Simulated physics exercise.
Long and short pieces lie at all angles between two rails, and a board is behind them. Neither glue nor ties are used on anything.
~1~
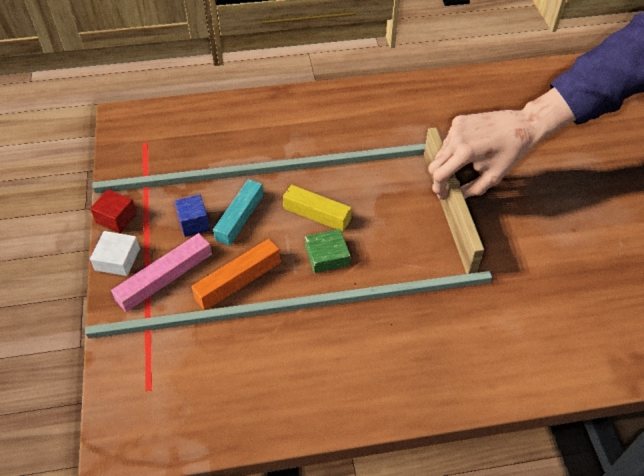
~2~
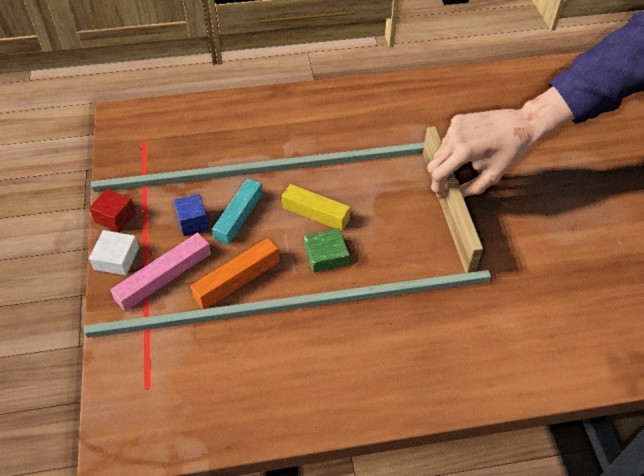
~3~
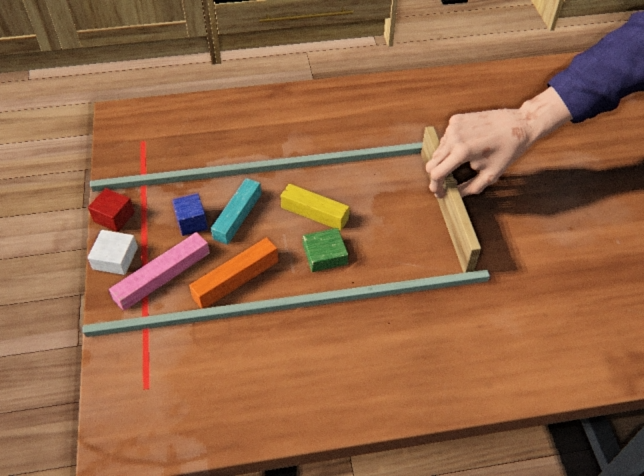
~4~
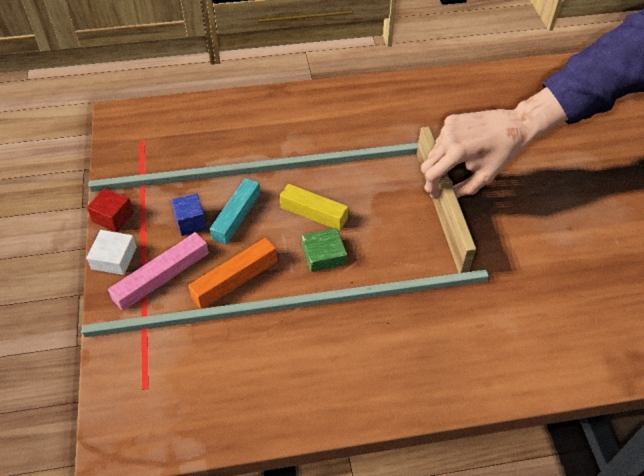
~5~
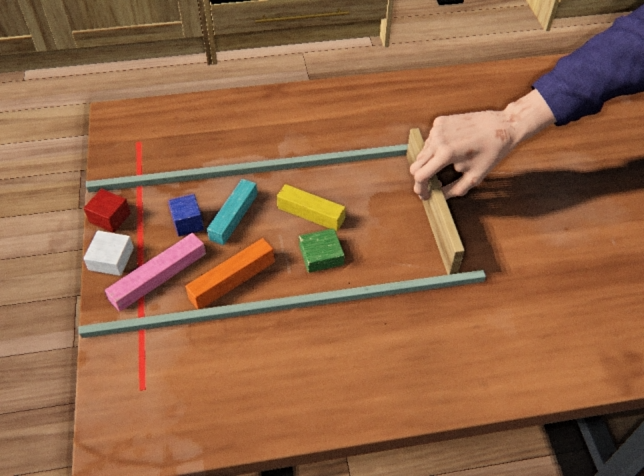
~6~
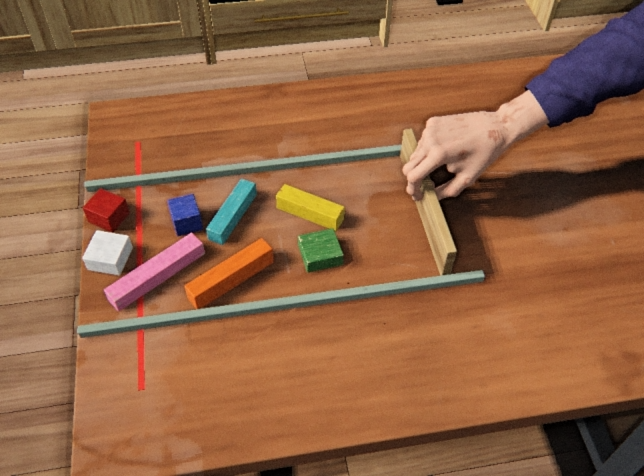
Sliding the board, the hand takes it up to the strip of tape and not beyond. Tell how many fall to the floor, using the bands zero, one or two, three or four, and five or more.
Three or four fall to the floor.
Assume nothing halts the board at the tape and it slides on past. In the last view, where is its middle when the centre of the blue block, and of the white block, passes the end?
I reckon its middle sits around (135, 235) and then around (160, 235).
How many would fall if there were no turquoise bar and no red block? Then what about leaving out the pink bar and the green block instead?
Counts - first: 3, second: 1.
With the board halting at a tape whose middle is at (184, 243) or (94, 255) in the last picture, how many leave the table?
The counts: 0 and 7.
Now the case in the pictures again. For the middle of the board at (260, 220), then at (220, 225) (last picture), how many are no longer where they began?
It comes to 4 for the first spot, 6 for the other.
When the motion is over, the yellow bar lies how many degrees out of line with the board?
Angle: Roughly 0 degrees.
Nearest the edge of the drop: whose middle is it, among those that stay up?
Blue block.
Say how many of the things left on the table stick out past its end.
Tally: 1.
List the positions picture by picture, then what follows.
Red block (114, 211); white block (116, 253); pink bar (163, 272); board (451, 198); tape (147, 250), in the first frame.
White block (115, 253); turquoise bar (238, 211), in the second frame.
Pink bar (161, 270); blue block (190, 214), in the third frame.
Red block (111, 210); orange bar (234, 273), in the fourth frame.
White block (109, 253); green block (321, 250), in the fifth frame.
Red block (107, 210); white block (108, 253); pink bar (156, 271); board (426, 200); tape (139, 249), in the sixth frame.
Early on, none off yet; red block at rest near (107, 210); white block at rest near (108, 253); pink bar at rest near (156, 271).
A while later, none off yet; red block moving near (101, 210); white block travelled a little near (99, 247); pink bar travelled a little near (102, 276).
Finally, the number that fall off is three or four; lost, orange bar, pink bar, white block and red block.
